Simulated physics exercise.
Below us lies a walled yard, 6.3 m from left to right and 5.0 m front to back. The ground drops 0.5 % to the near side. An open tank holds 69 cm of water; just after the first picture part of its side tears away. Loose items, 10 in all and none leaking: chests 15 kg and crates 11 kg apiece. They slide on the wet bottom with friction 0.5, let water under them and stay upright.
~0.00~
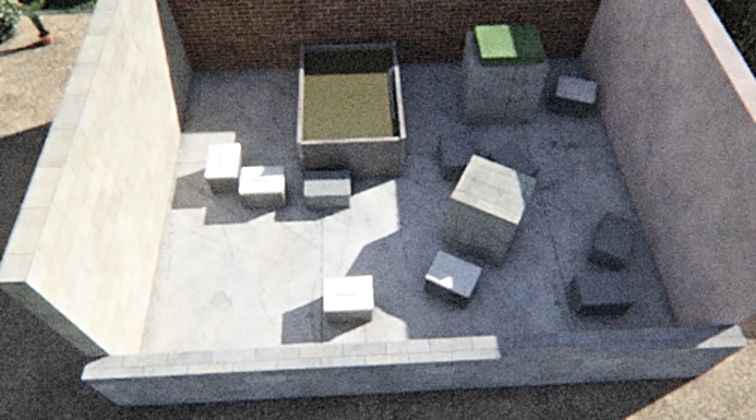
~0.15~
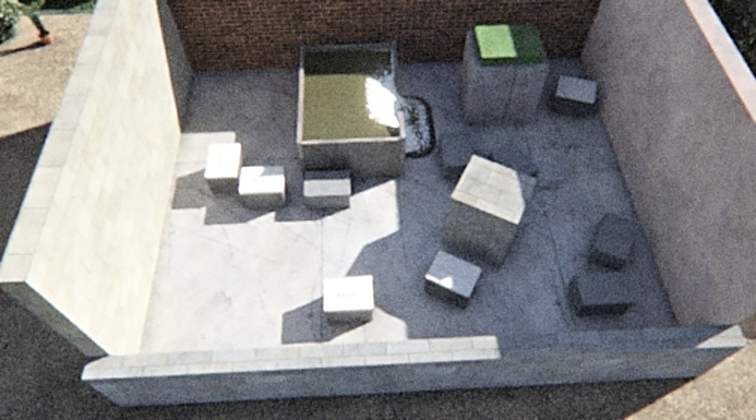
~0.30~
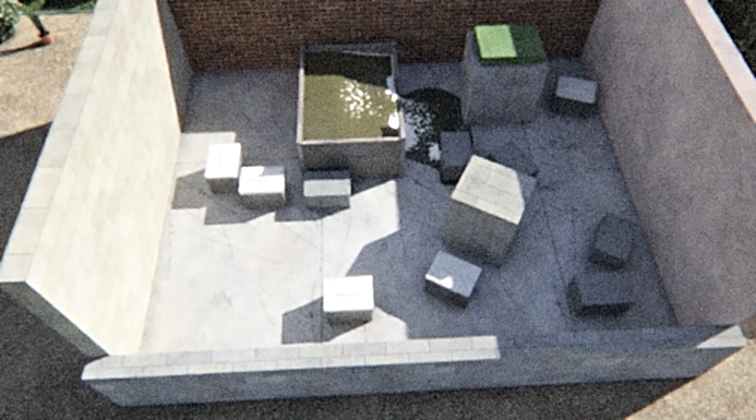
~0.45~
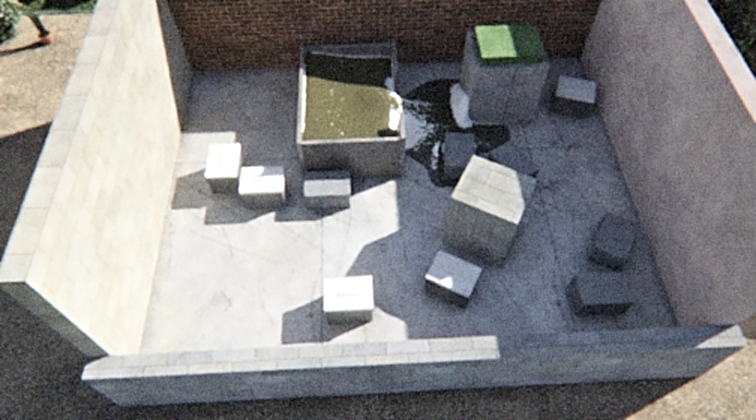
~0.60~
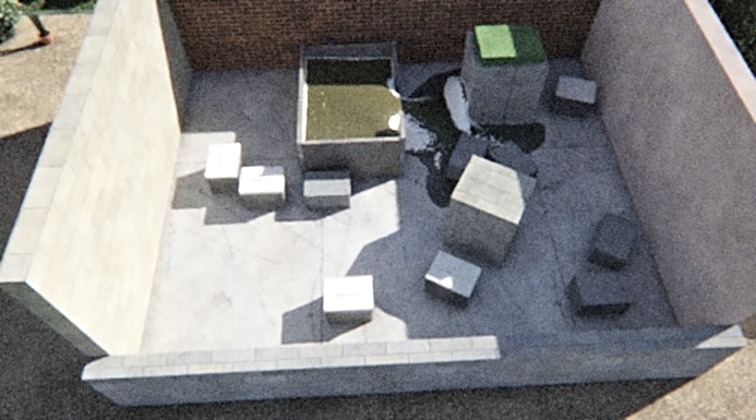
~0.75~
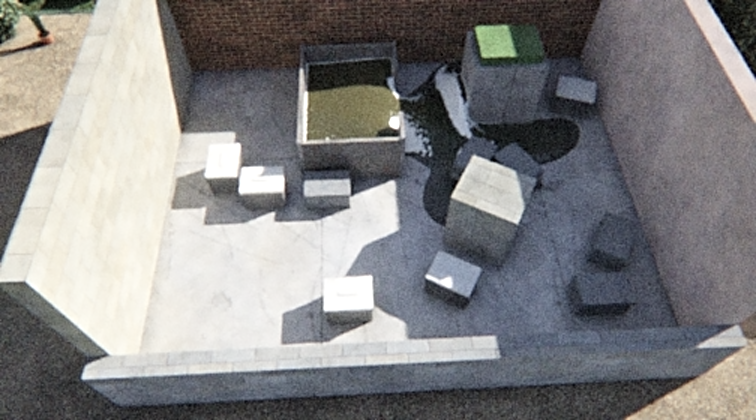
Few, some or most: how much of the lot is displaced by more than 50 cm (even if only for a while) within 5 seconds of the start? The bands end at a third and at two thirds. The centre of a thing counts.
That comes to between one and two thirds.
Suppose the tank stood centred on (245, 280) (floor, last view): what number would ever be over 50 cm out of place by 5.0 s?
In that case 7 of them.
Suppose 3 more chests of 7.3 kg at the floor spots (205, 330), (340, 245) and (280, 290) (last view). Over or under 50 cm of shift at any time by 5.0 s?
In that order: Short of it, less, short of it.
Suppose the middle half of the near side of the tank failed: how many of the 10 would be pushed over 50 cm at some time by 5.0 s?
Then 5.
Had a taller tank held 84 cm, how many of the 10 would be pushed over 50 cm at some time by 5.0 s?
In that case 6 of them.
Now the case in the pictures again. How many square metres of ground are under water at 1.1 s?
About 8.0 m2.
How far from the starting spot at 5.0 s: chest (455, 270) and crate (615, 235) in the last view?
In that order: 30 cm, 140 cm.
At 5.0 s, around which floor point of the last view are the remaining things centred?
Near (418, 248).
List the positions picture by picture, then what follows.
In the first frame, a crate at (457, 148), on the bottom; a crate at (514, 160), on the bottom; 2.4 m2 under water; 0 of 10 have shifted.
In the second frame, a crate at (457, 148) rests on the ground; a crate at (514, 160), on the bottom; 2.9 m2 under water; 0 of 10 have shifted.
In the third frame, a crate at (457, 148), on the bottom; a crate at (514, 160) rests on the ground; 3.7 m2 under water; 0 of 10 have shifted.
In the fourth frame, a crate at (460, 149), on the bottom, 5 cm from its start; a crate at (514, 160), on the bottom; water covers 4.1 m2; 0 of 10 have shifted.
In the fifth frame, a crate at (469, 152) rests on the ground, 18 cm from its start; a crate at (514, 160) rests on the ground; 4.8 m2 under water; 1 of 10 have shifted.
In the sixth frame, a crate at (476, 155) rests on the ground, 27 cm from its start; a crate at (518, 162), on the bottom, 6 cm from its start; 5.8 m2 under water; 2 of 10 have shifted.
After 1.1 s 2 of 10 are over 50 cm from their spots; 0 afloat.
After 2.2 s 3 of 10 are over 50 cm from their spots; 2 afloat.
After 3.5 s 4 of 10 are over 50 cm from their spots; 5 afloat.
After 5.0 s 5 of 10 are over 50 cm from their spots, and 5 have been at some point; 3 afloat.
